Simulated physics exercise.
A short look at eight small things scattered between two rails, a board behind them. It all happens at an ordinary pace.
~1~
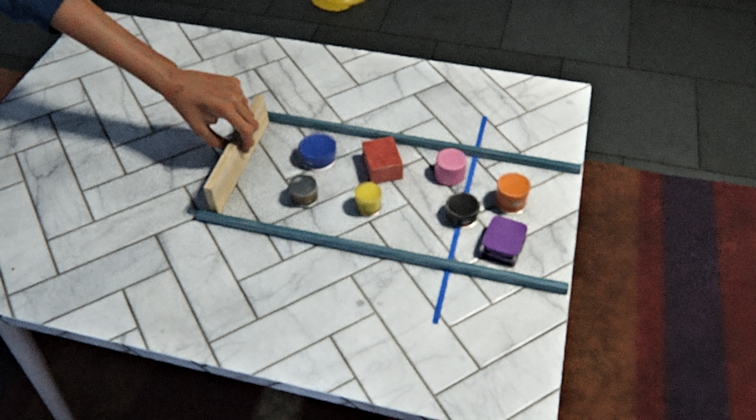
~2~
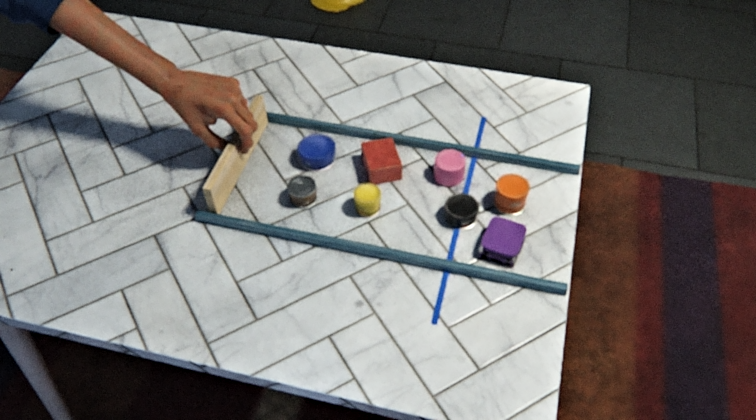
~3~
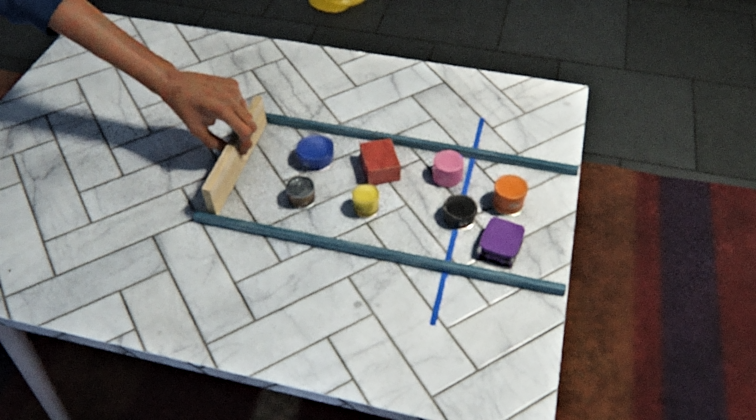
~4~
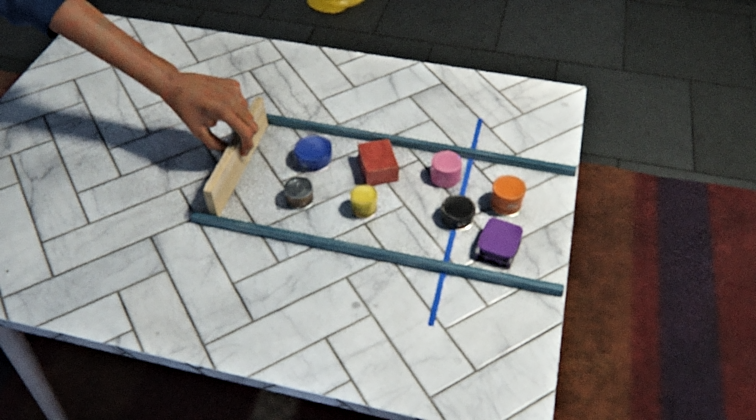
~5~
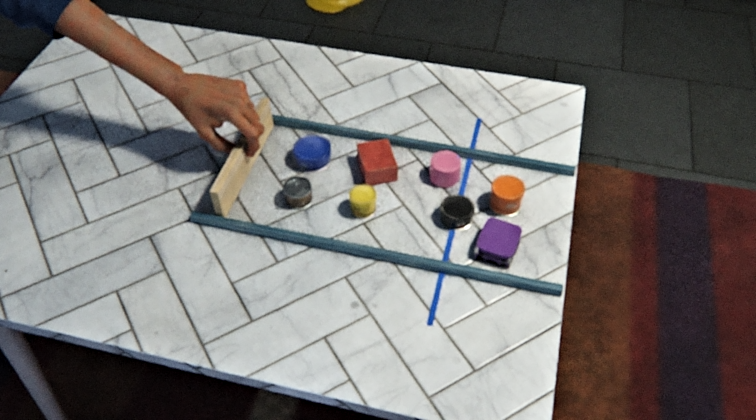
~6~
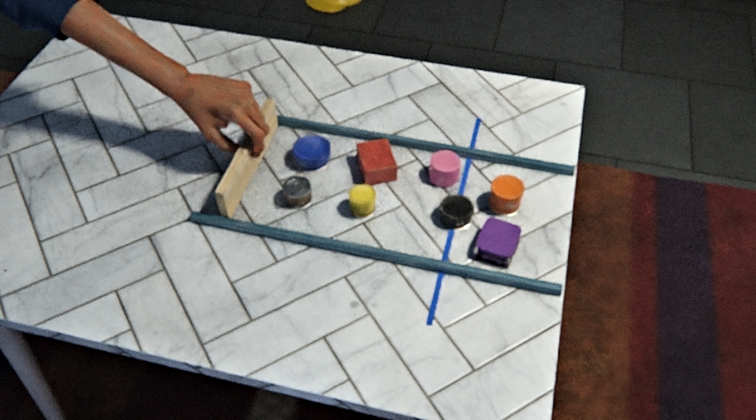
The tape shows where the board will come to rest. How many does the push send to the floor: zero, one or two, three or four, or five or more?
The number that fall off is zero.
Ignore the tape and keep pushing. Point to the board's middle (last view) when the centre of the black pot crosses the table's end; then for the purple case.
For the black pot at (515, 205), for the purple case at (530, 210).
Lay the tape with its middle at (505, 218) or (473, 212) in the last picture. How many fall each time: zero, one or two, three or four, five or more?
One after another: One or two; not one.
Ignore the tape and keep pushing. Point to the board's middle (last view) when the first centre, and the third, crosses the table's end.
Its middle is around (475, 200) and later (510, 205).
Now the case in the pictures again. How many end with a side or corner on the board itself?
It touches 2.
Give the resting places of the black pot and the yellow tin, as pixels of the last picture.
First (520, 210), then (492, 217).
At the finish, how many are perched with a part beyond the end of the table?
Overhanging: 0.
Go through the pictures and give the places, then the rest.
The first frame shows purple case (504, 241); orange pot (512, 194); black pot (462, 210); board (239, 152); tape (463, 207).
The second frame shows orange pot (511, 195); blue pot (317, 153).
The third frame shows black pot (460, 212); board (237, 154).
The fourth frame shows purple case (500, 243); yellow tin (364, 202).
The fifth frame shows orange pot (507, 196); red block (377, 162).
The sixth frame shows purple case (498, 243); orange pot (506, 195); black pot (456, 212); board (249, 157); tape (457, 209).
Soon after, none off yet; purple case at rest near (498, 243); orange pot at rest near (506, 195); black pot at rest near (456, 212).
At rest, the number that fall off is zero.
